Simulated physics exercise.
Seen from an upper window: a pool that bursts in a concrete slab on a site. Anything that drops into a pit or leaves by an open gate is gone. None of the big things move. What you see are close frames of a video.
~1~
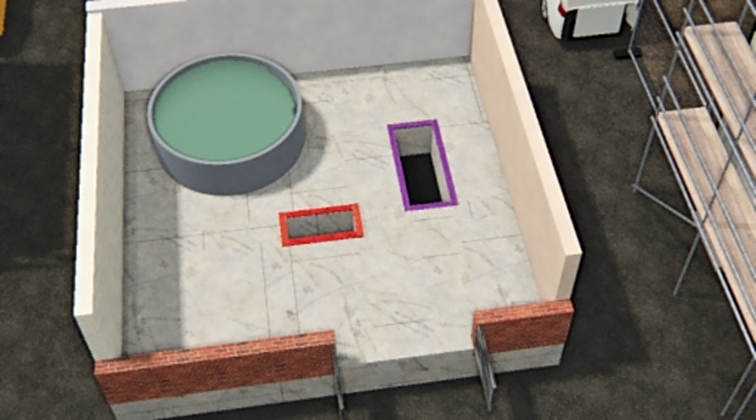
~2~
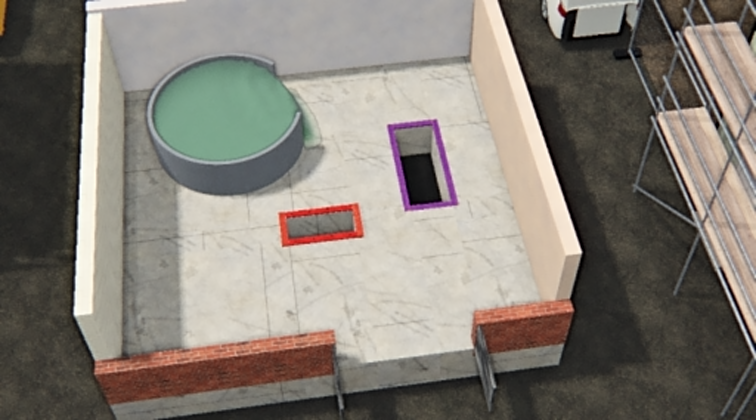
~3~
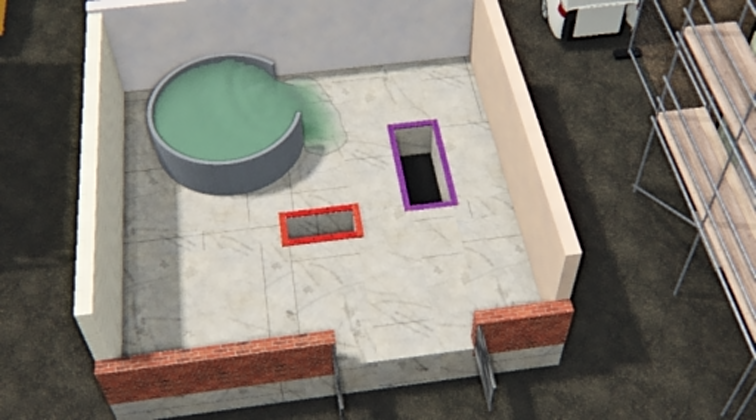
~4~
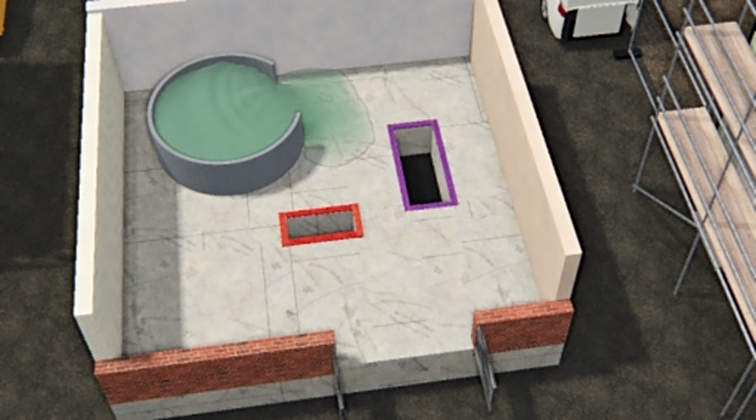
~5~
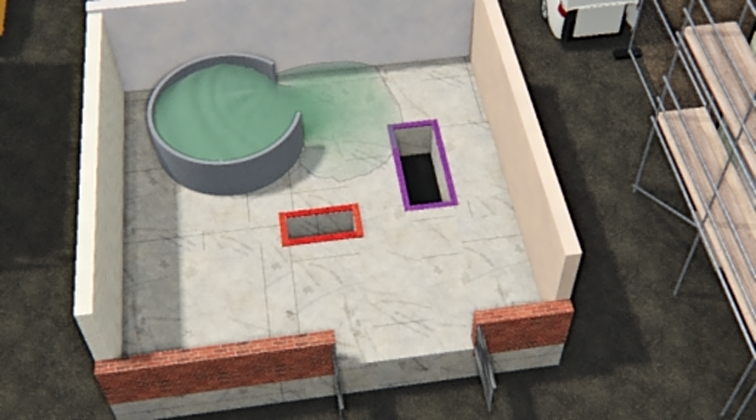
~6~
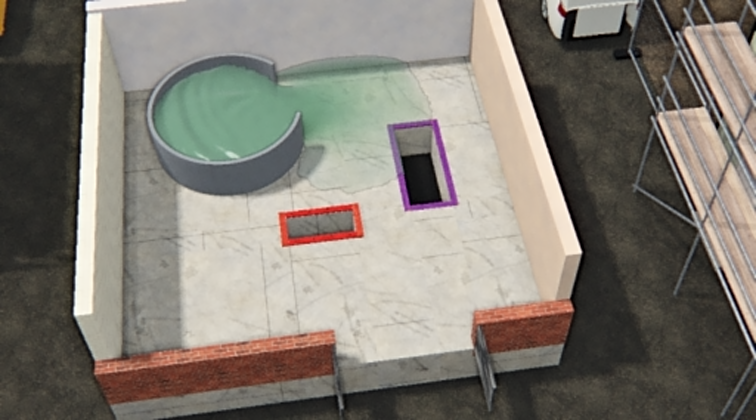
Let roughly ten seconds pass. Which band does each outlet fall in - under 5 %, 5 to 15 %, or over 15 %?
Outcome: The gate will receive a cut lying in the five-to-fifteen per cent band; the purple pit will receive a cut exceeding fifteen per cent; the red pit will receive a cut falling short of five per cent.
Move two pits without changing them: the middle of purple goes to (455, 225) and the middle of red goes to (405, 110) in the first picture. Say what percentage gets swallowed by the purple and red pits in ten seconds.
Purple gets 25 in a hundred; red gets 30 in a hundred.
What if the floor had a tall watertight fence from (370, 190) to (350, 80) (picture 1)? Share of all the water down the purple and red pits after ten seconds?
Shares in percent - purple: 8; red: 25.
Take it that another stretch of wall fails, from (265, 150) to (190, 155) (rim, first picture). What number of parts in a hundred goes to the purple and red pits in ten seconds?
Per cent: Purple 6, red 10.
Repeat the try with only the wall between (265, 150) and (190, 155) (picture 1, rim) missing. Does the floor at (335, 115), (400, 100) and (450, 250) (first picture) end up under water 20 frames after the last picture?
So the first one is left untouched, the next left untouched, and the last left untouched.
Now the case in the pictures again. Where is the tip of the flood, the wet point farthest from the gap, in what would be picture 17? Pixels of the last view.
Farthest reach: About (506, 190).
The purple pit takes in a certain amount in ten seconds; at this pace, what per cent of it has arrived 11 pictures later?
It comes to around 15 percent of the ten-second total.
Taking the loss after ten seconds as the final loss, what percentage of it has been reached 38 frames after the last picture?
Roughly 65 %.
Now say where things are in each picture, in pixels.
In the first picture, the round pool at (225, 109) is whole and still.
In the second picture, the front is at a hidden place, out from the gap at (295, 106).
In the third picture, the front is at (335, 147), out from the gap at (296, 109).
In the fourth picture, the front is at (369, 141), out from the gap at (296, 110).
In the fifth picture, water pours out at (296, 110) and has run to (396, 143).
In the sixth picture, the front is at (403, 63), out from the gap at (296, 110).
A moment on, water covers 25 % of the floor; the gate 0 %, the purple pit 3 %, the red pit 0 %.
Next, water covers 25 % of the floor; the gate 0 %, the purple pit 7 %, the red pit 0 %.
Then, water covers 45 % of the floor; the gate 0 %, the purple pit 15 %, the red pit 0 %.
Later, water covers 55 % of the floor; the gate 6 %, the purple pit 30 %, the red pit 0 %.
In the end, water covers 85 % of the floor; the gate 12 %, the purple pit 43 %, the red pit 0 %.
